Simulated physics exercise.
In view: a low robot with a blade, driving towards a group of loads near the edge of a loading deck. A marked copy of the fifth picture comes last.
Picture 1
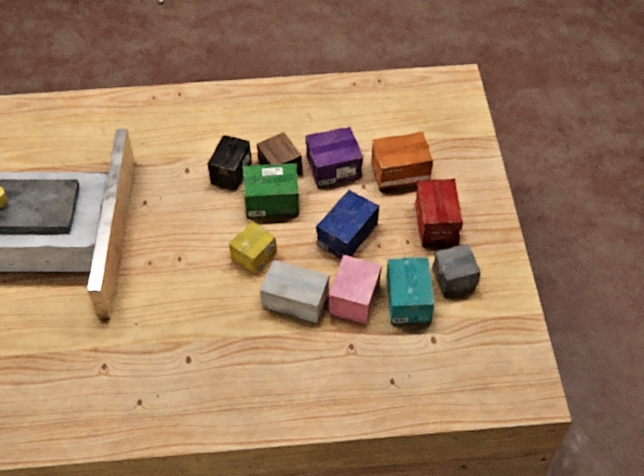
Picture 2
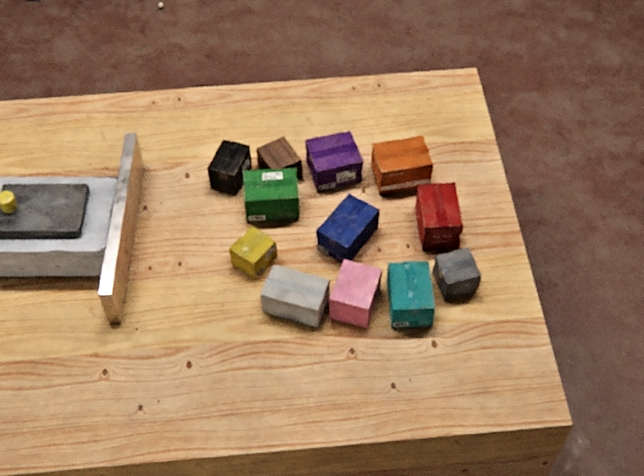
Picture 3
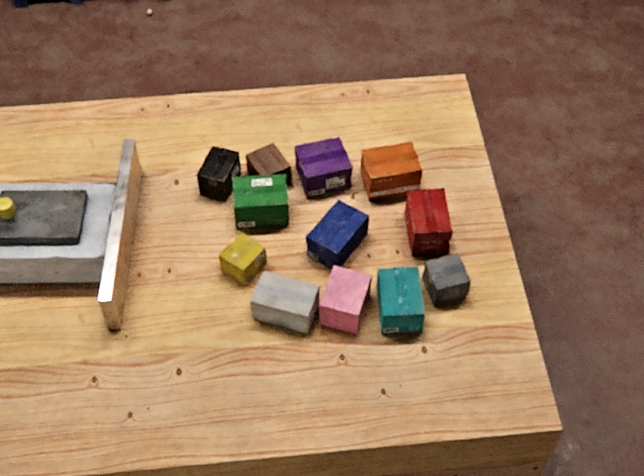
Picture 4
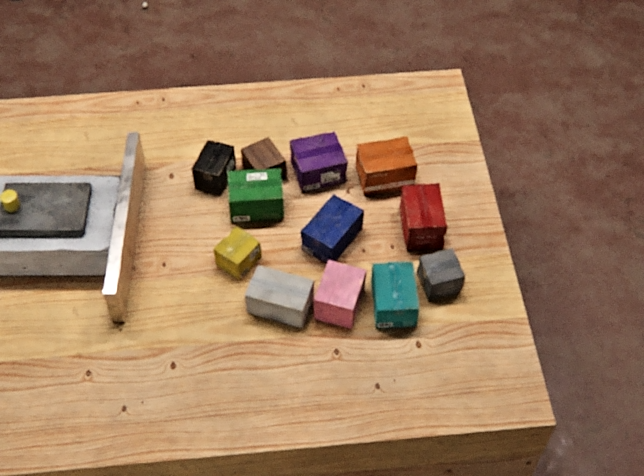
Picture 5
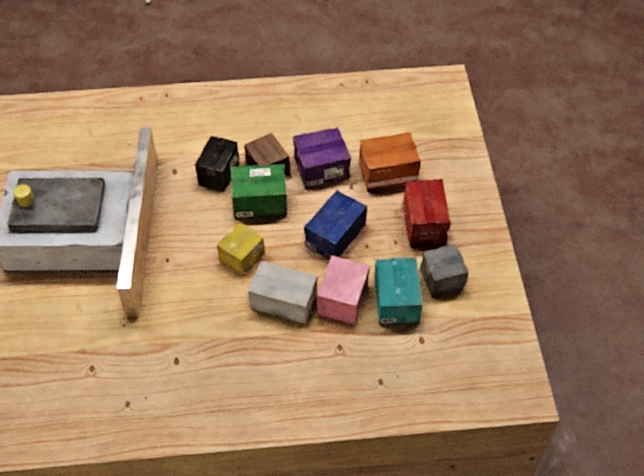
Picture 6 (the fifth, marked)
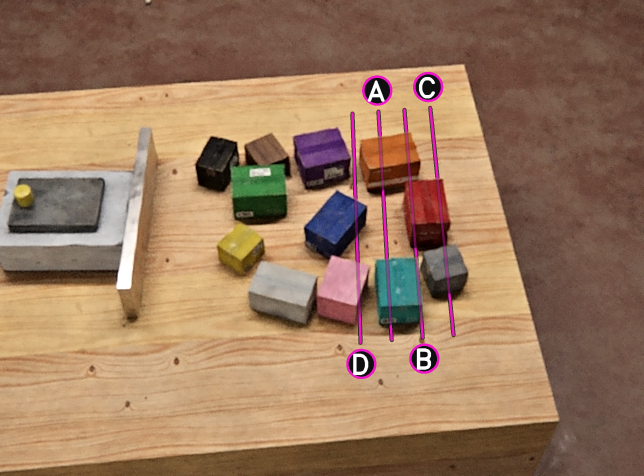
On a wooden deck, a low grey robot with an upright blade at its front crept a short way right towards a cluster of colourful boxes, which stayed still and untouched.
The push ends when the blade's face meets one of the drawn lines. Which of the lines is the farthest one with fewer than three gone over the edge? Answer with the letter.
Stop at A.
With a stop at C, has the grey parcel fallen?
Yes.
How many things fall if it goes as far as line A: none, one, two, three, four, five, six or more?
Two.
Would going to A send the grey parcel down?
By then, yes.
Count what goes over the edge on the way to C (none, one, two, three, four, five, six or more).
In all, six or more.
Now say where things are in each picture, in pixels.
In the first frame, orange box (402, 161); turquoise box (410, 290); purple parcel (334, 156).
In the second frame, robot (48, 209); white parcel (296, 296).
In the third frame, robot (46, 215); grey parcel (446, 279).
In the fourth frame, robot (51, 207); brown crate (264, 162).
In the fifth frame, robot (64, 202); yellow parcel (241, 249); blue box (336, 225); green parcel (260, 191).
On the marked copy, A at (385, 216); B at (413, 214); C at (441, 212); D at (356, 218).
Following A. Soon after the start, robot (155, 196); black parcel (252, 158); brown crate (286, 160).
Later, robot (246, 189); orange box (457, 161); grey parcel (480, 269).
In the end, robot (311, 184); orange box over the edge; grey parcel over the edge; two fallen.
As for the rest, B drops five; C drops six; D is within the limit but short.
